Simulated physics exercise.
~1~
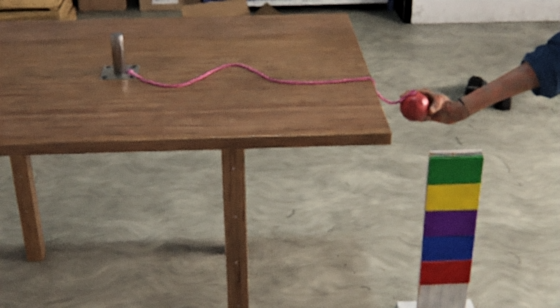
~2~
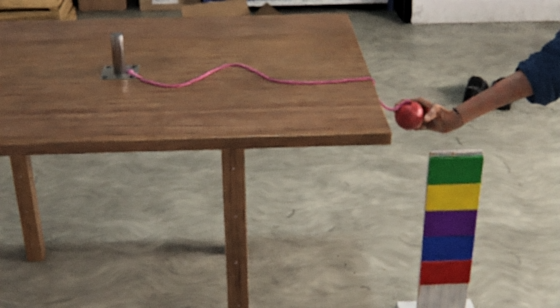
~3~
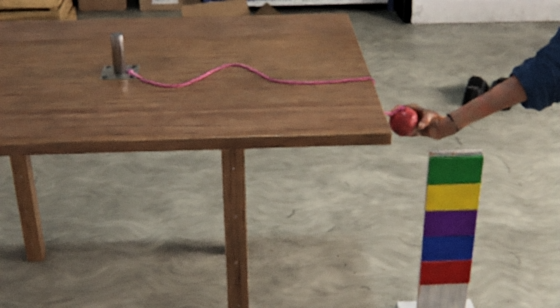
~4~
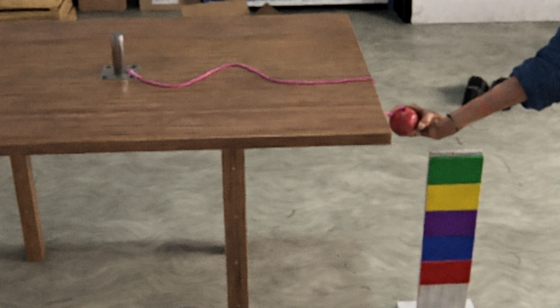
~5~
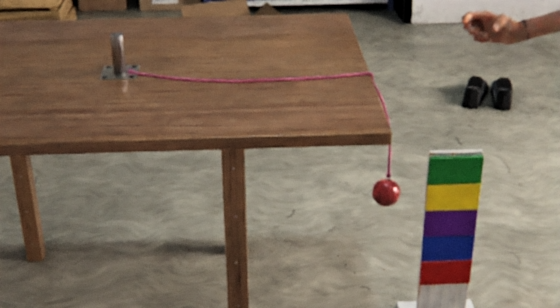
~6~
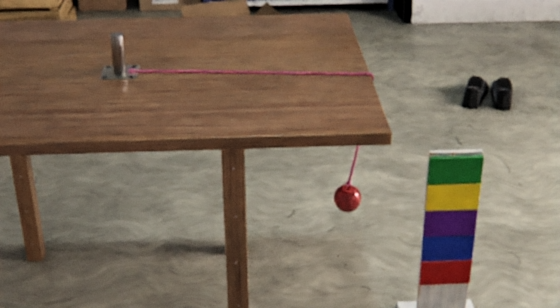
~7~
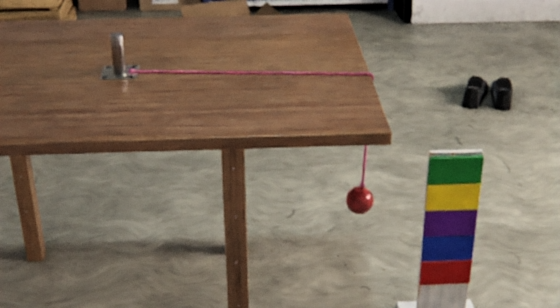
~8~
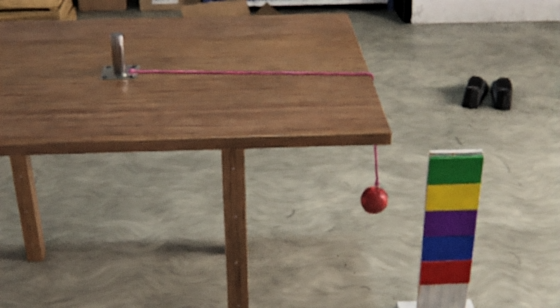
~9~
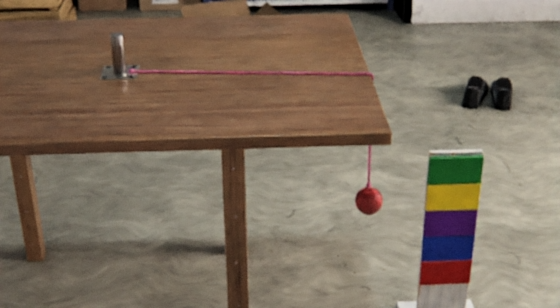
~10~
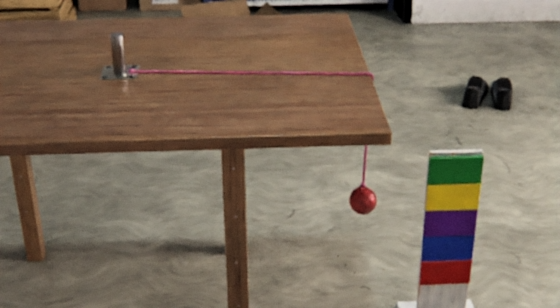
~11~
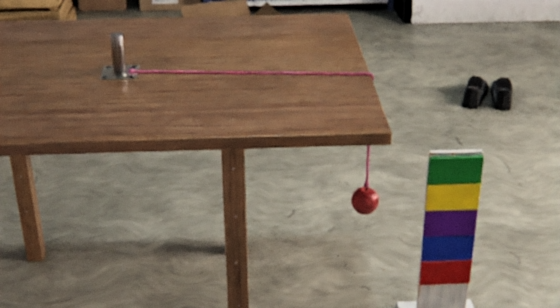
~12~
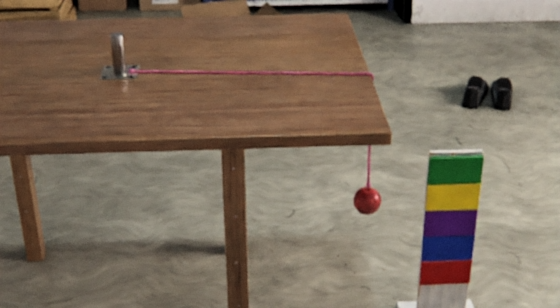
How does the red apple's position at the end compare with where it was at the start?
At the start the apple was held up in a hand to the right of the table's edge. By the end it was lower and further left, hanging from the shoelace below the tabletop.
